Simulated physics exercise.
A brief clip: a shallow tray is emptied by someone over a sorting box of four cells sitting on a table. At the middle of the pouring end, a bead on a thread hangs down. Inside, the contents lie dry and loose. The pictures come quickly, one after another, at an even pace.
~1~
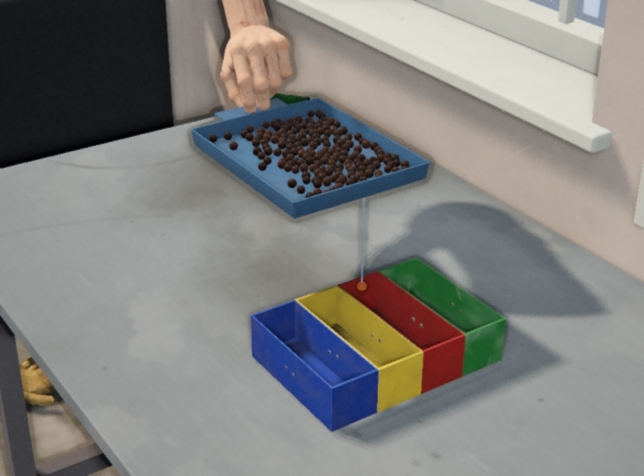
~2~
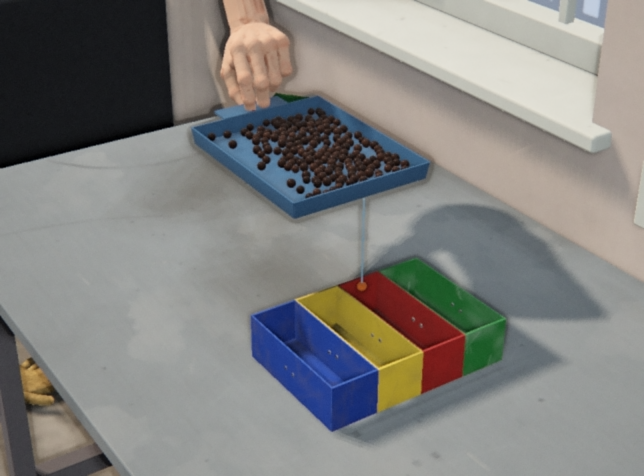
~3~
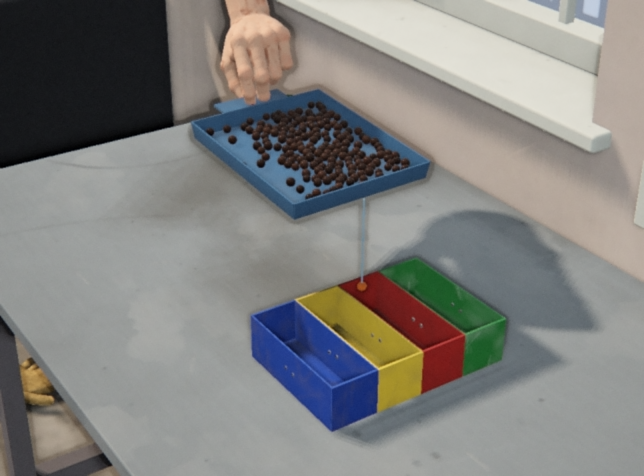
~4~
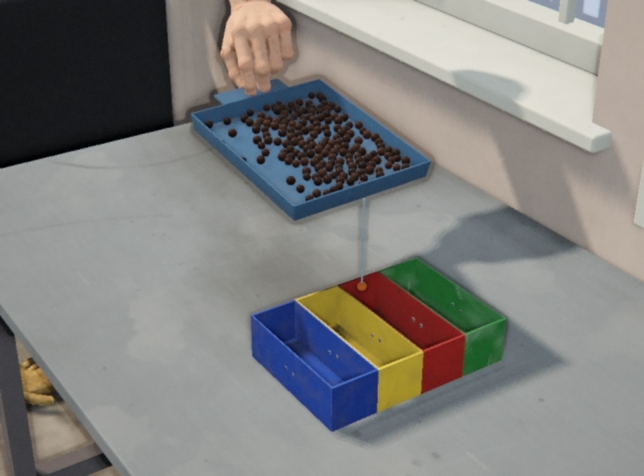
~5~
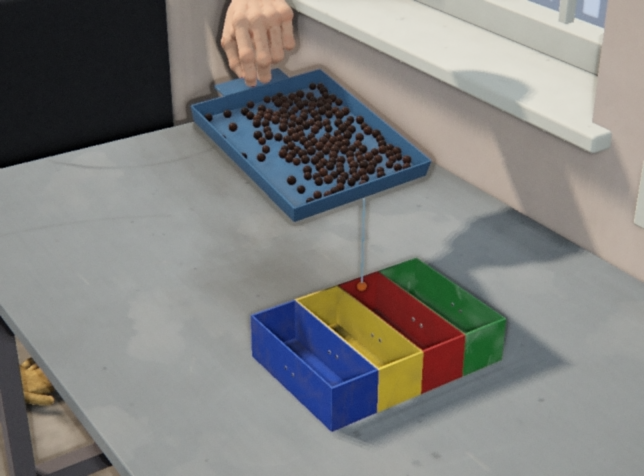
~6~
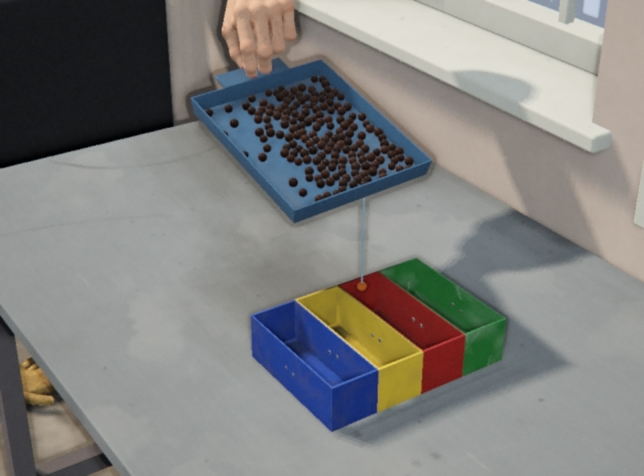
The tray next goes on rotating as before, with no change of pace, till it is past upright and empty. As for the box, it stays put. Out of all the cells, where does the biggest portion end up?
In the blue cell.
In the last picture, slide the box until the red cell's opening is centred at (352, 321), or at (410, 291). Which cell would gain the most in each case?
First try: The yellow one. Second try: That blue cell.
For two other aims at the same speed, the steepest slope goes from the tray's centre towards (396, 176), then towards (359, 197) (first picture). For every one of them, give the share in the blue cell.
The first try yields 0 percent and the second 20 percent.
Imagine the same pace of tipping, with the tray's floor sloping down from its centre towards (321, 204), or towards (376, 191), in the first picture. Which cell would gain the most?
Case 1 goes to the cell in blue, case 2 to the cell in green.
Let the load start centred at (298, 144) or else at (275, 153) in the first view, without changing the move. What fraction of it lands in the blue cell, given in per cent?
You'd get near 60 percent first and near 60 percent next.
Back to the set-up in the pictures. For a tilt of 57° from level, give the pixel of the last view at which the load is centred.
The middle of the pieces shows up near (337, 164).
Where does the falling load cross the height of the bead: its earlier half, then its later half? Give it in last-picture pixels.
Near (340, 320) and later near (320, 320).
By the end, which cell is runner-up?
That yellow cell.
Soon, tray tipped steeply; nearly all on the tray; a stray few in the blue cell; a stray few falling or outside the box.
A while on, tray tipped right over; about a quarter on the tray; about a third in the blue cell; about a quarter in the yellow cell; a small part in the red cell; about a quarter falling or outside the box.
Towards the end, tray tipped past a quarter turn; about half in the blue cell; about a third in the yellow cell; a small part in the red cell; a stray few falling or outside the box.
Finally, tray tipped past a quarter turn; about half in the blue cell; about a third in the yellow cell; a small part in the red cell; none in the green cell; a stray few outside the box.
